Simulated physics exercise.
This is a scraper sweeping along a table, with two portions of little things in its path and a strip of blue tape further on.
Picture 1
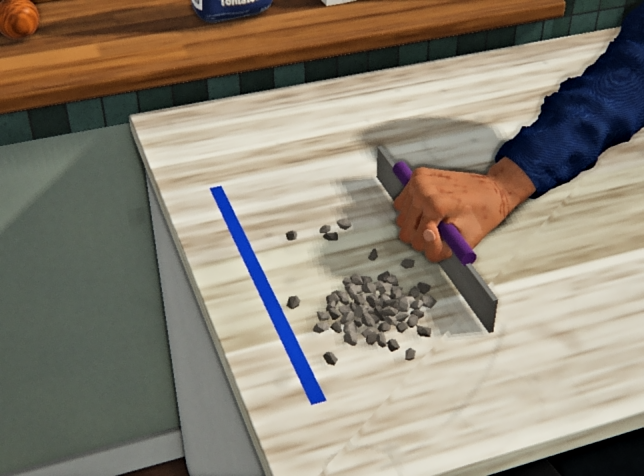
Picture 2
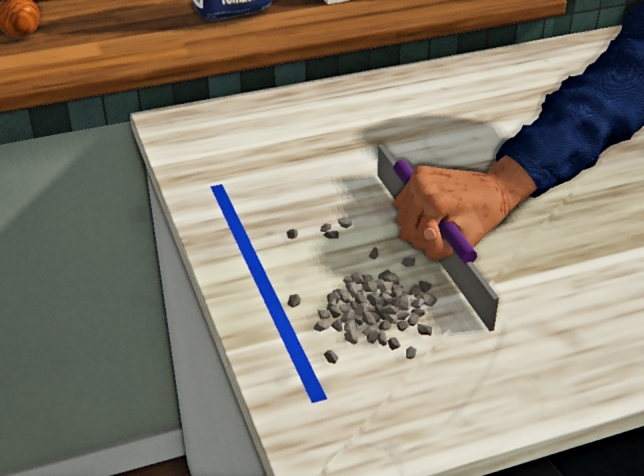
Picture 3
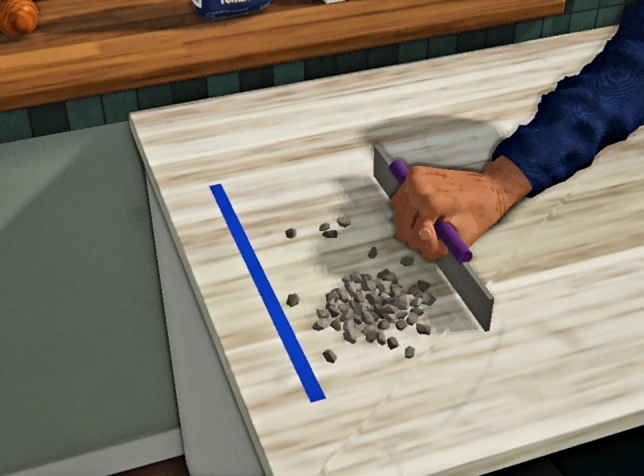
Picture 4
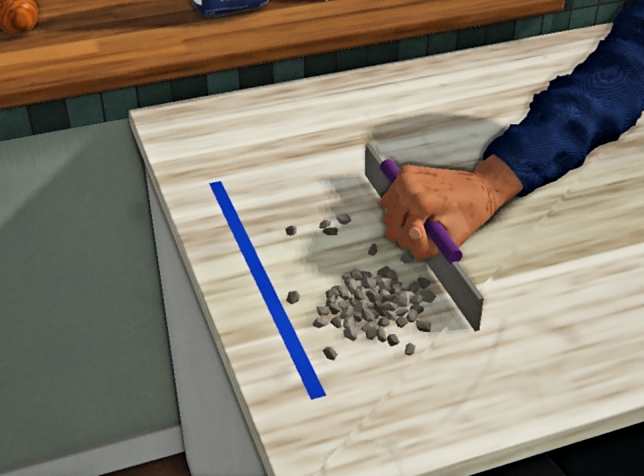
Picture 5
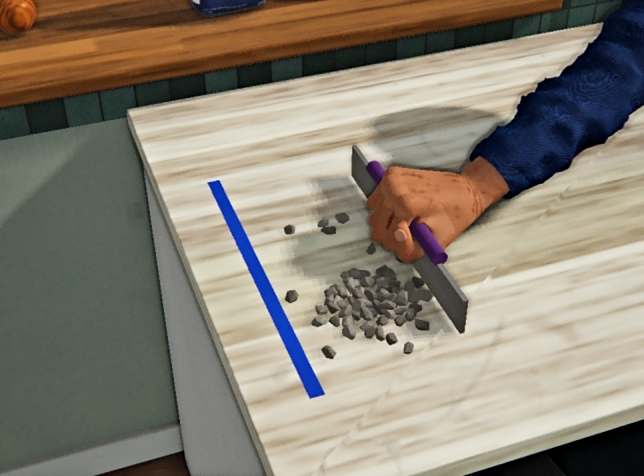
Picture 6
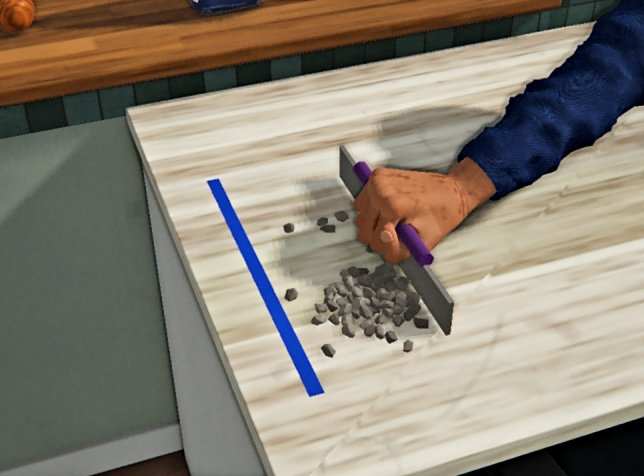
To begin with, a hand in a blue sleeve holds a scraper with a purple handle still on a pale tabletop, right of a large cluster of gravel, a few stray bits and a blue tape strip. The hand then slides the scraper slightly left, nudging the nearest gravel a little.
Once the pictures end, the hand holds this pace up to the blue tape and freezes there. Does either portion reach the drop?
In the end the front portion partly drops off, and the back portion remains up there.
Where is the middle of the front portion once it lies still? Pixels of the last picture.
At about (252, 327).
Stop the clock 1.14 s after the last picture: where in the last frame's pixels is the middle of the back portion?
Near (221, 245).
Then, 0.56 s on from there, scraper still moving, near (319, 232); front portion all on the table, its front near (268, 329); back portion all on the table, its front near (271, 232).
Then, 1.14 s on from there, scraper stopped at the blue tape; front portion a little over the edge; back portion all on the table, its front near (205, 247).
Then, 1.42 s on from there, scraper stopped at the blue tape; front portion near a quarter over the edge; back portion all on the table, its front near (205, 247).
In the end, scraper stopped at the blue tape; front portion near a quarter over the edge; back portion all on the table, its front near (205, 247).
